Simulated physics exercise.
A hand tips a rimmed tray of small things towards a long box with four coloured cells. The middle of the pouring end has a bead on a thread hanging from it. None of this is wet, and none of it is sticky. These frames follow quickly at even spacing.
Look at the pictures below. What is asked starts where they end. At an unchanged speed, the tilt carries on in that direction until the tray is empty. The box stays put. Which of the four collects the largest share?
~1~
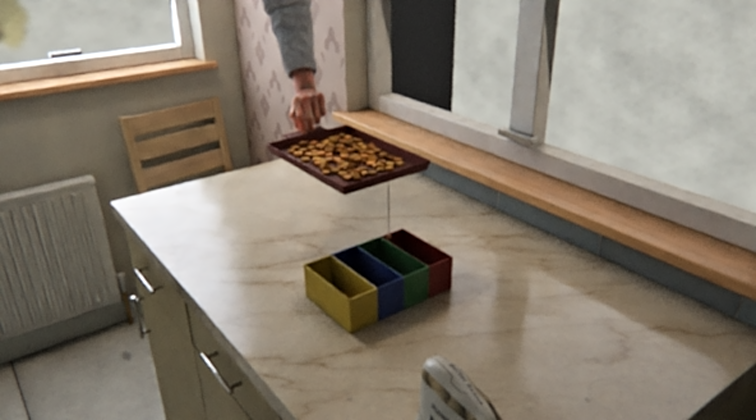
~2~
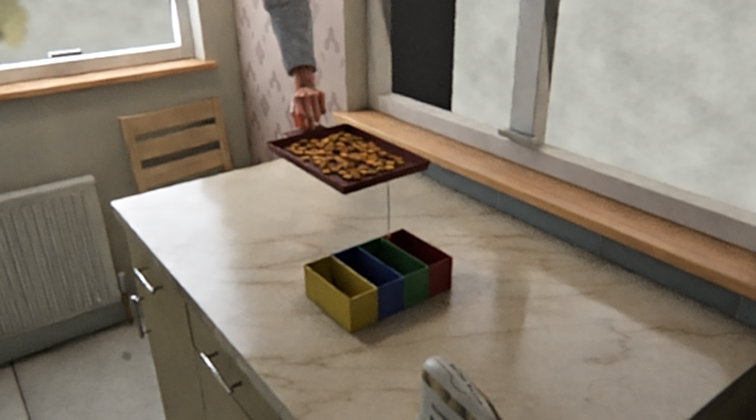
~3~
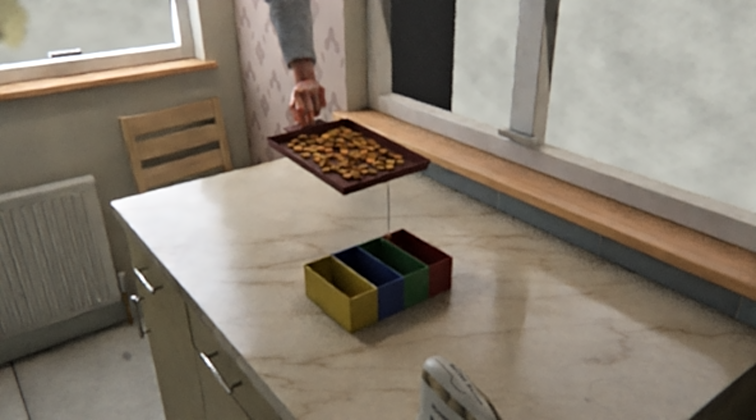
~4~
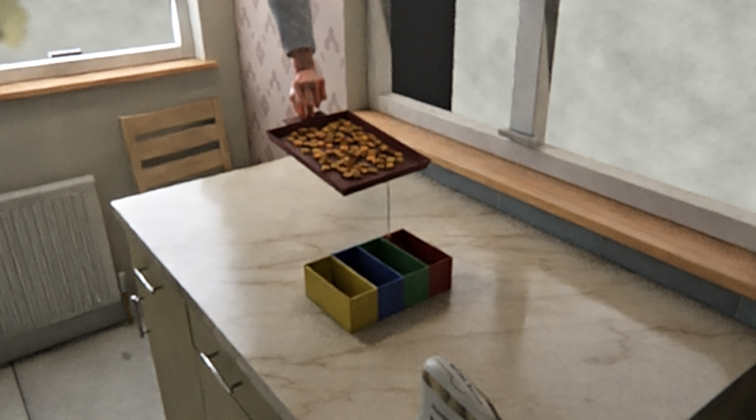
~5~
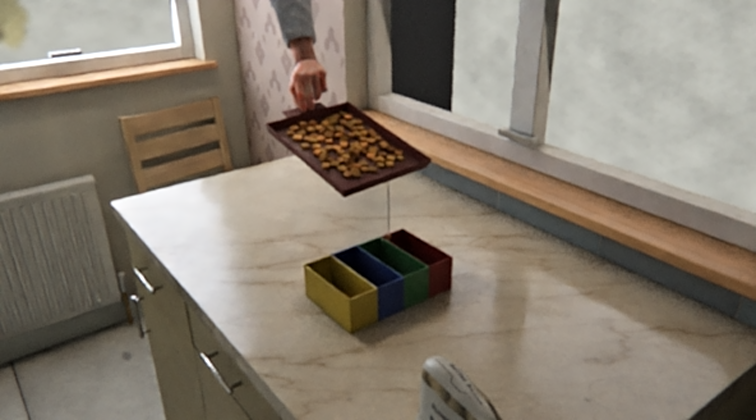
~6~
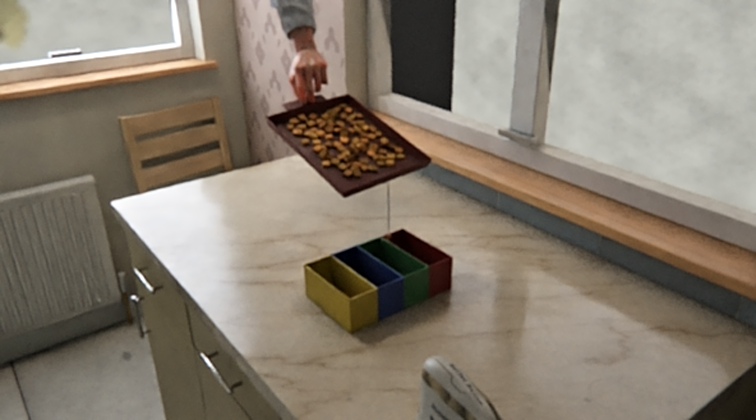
The blue one.
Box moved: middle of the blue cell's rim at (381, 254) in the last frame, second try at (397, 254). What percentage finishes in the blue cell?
About 30 per cent, then about 30 per cent.
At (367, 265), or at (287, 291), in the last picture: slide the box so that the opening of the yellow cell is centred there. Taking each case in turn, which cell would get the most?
First try: The cell in yellow; second try: The red cell.
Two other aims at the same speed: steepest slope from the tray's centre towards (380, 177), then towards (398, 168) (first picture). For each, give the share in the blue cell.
Respectively 30 % and 0 %.
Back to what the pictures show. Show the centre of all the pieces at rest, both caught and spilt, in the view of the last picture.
Once it all stops, the middle lies near (378, 292).
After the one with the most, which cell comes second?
The green cell.
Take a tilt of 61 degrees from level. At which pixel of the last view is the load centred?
In the last view the centre sits at roughly (369, 172).
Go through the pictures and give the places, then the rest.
The first picture shows corners of the pouring end at (344, 185) and (427, 160), level; middle of the load at (344, 157), cereal squares; bead on its thread at (389, 237); yellow cell at (363, 308); blue cell at (390, 296); green cell at (416, 285); red cell at (440, 274).
The second picture shows corners of the pouring end at (344, 185) and (427, 160), level; middle of the load at (344, 156).
The third picture shows corners of the pouring end at (344, 186) and (427, 160), tipped barely, lowest at the left corner; middle of the load at (344, 153).
The fourth picture shows corners of the pouring end at (344, 187) and (428, 159), tipped a little, lowest at the left corner; middle of the load at (344, 149).
The fifth picture shows corners of the pouring end at (344, 188) and (428, 159), tipped a little, lowest at the left corner; middle of the load at (344, 145).
The sixth picture shows corners of the pouring end at (345, 190) and (428, 158), tipped clearly, lowest at the left corner; middle of the load at (344, 141); yellow cell at (363, 308); blue cell at (390, 296); green cell at (416, 285); red cell at (440, 274).
Soon after the last picture, tray tipped steeply; nearly all on the tray; a stray few falling or outside the box.
A little later, tray tipped past a quarter turn; about a quarter on the tray; about a quarter in the blue cell; about a quarter in the green cell; a small part in the yellow cell; a small part in the red cell; about a quarter falling or outside the box.
Later still, tray tipped past a quarter turn; about half in the blue cell; about a third in the green cell; a small part in the yellow cell; a small part in the red cell; a stray few falling or outside the box.
At rest, tray tipped past a quarter turn; about half in the blue cell; about a third in the green cell; a small part in the yellow cell; a small part in the red cell; a stray few outside the box.
